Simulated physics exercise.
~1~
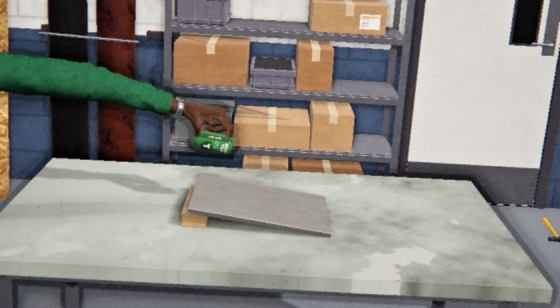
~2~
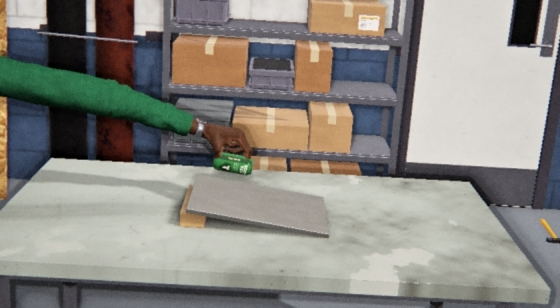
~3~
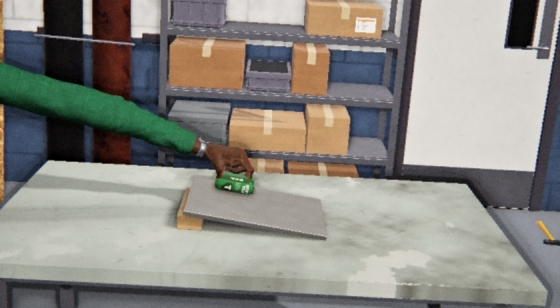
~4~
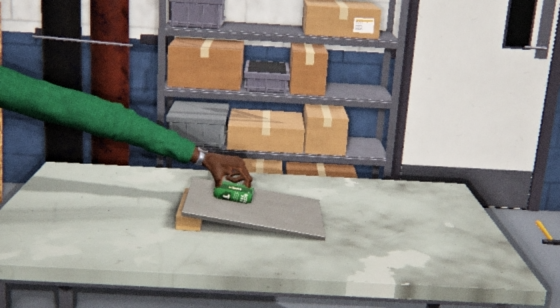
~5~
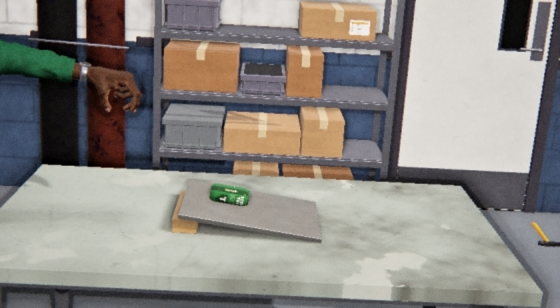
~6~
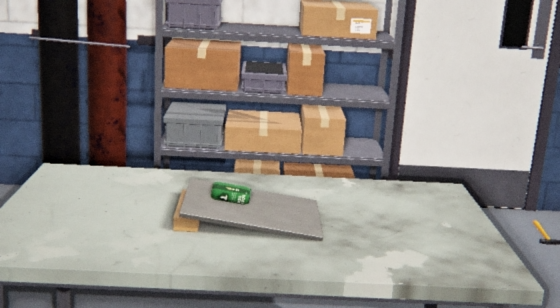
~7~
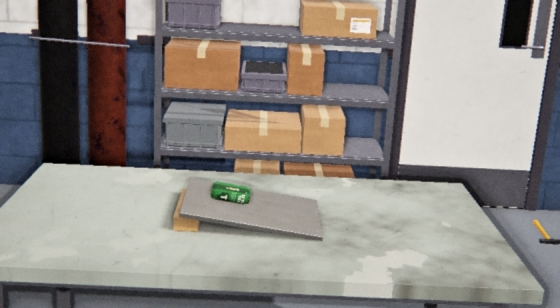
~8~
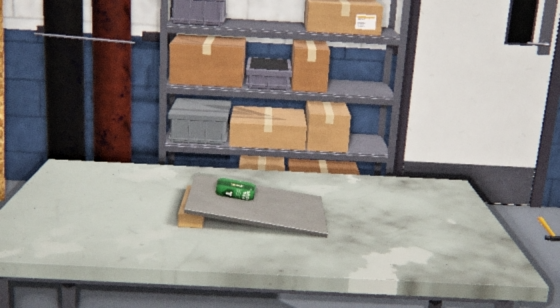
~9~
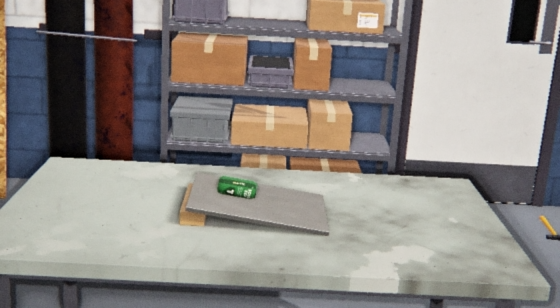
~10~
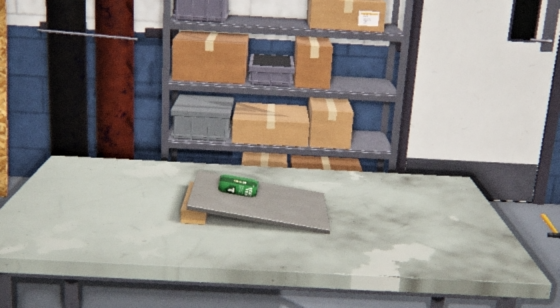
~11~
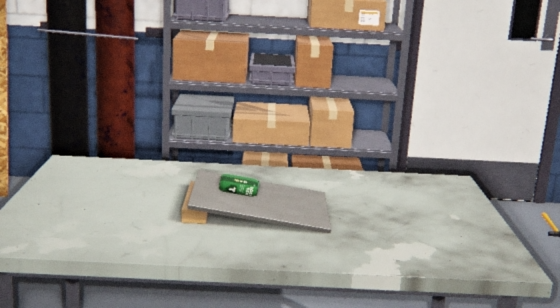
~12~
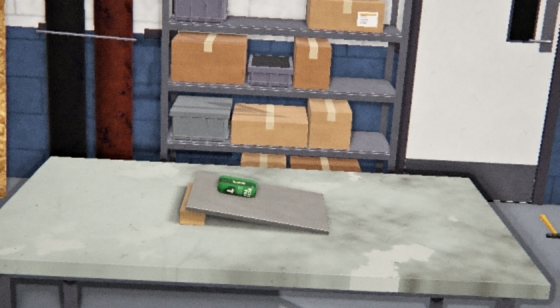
The footage shows a hand in a green sleeve lowering a green can onto its side near the raised end of a sloping grey board on a table. The hand lets go and withdraws to the left, and the can stays where it was placed.
